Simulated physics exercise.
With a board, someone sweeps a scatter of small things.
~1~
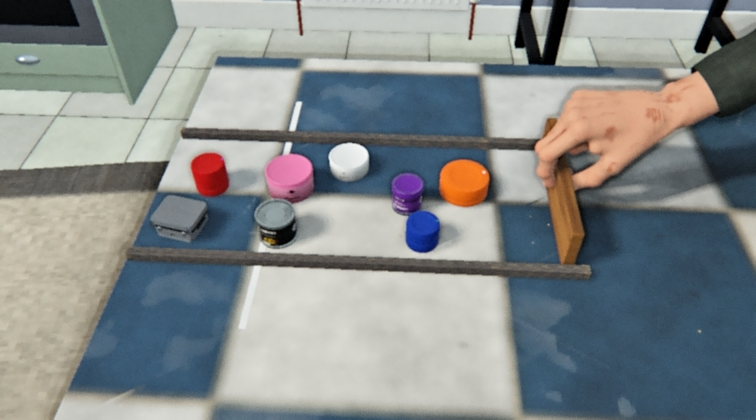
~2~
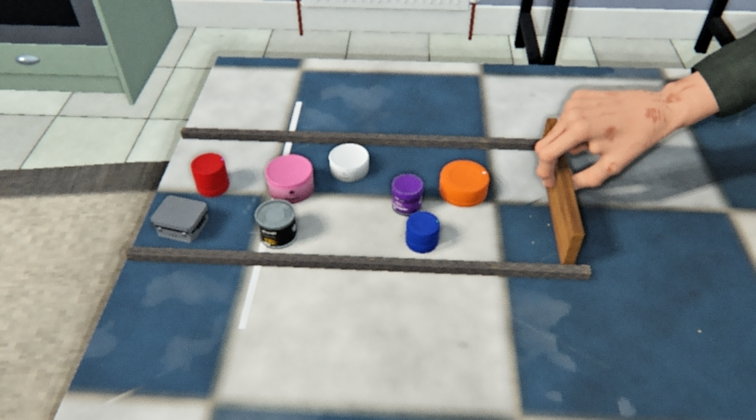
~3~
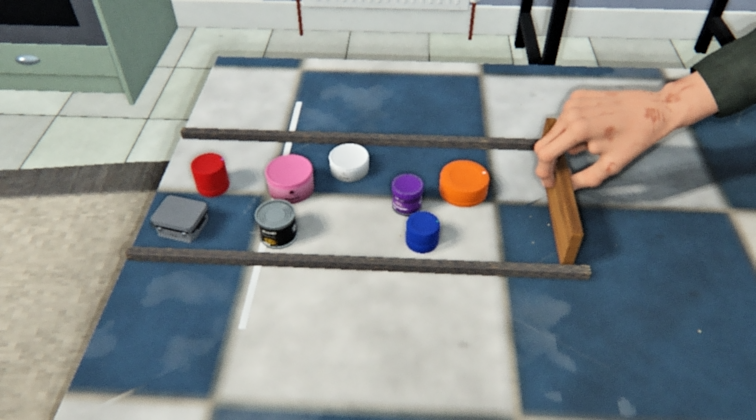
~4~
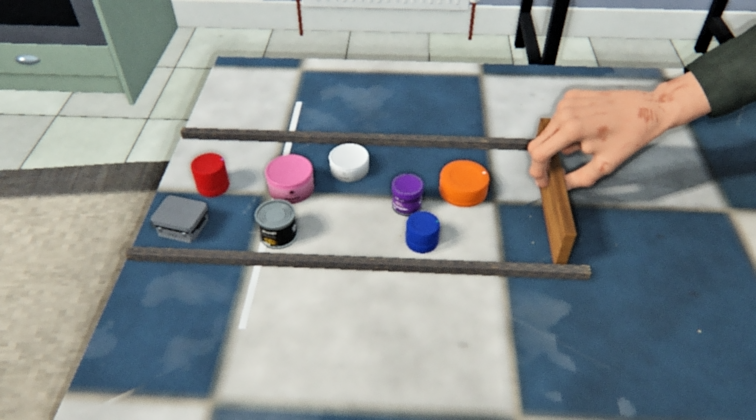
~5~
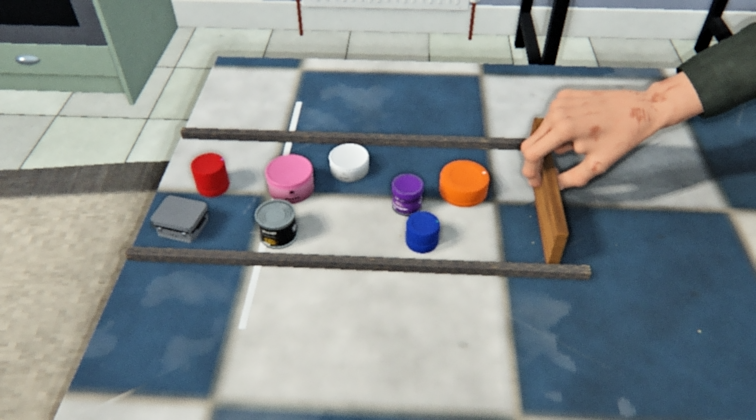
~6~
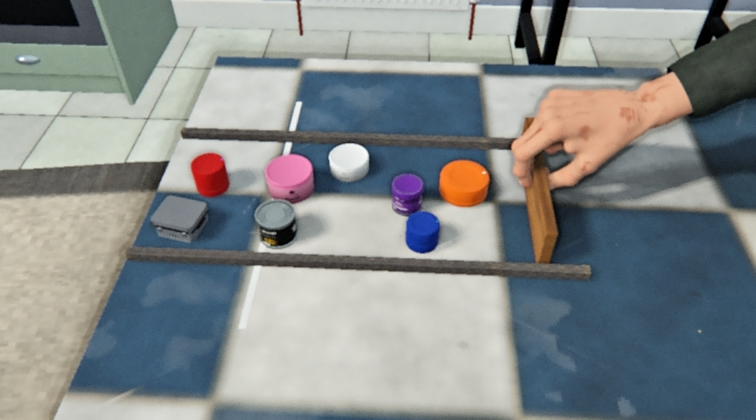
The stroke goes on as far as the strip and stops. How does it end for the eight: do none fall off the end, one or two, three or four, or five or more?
Spilled: Not one.
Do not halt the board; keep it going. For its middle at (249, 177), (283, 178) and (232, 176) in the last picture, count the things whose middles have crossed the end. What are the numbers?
It comes out as 1, then 0, then 2.
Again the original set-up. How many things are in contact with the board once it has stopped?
Count: 4.
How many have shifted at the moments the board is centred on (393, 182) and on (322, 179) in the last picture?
So 4, and at the other place 6.
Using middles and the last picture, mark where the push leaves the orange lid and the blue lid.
Taking them in turn, first comes (255, 176), then (248, 226).
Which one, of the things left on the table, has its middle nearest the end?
The red lid is the one.
A little later, none off yet; grey case at rest near (182, 220); red lid at rest near (211, 175); black tin at rest near (277, 224).
When it is over, the number that fall off is zero.
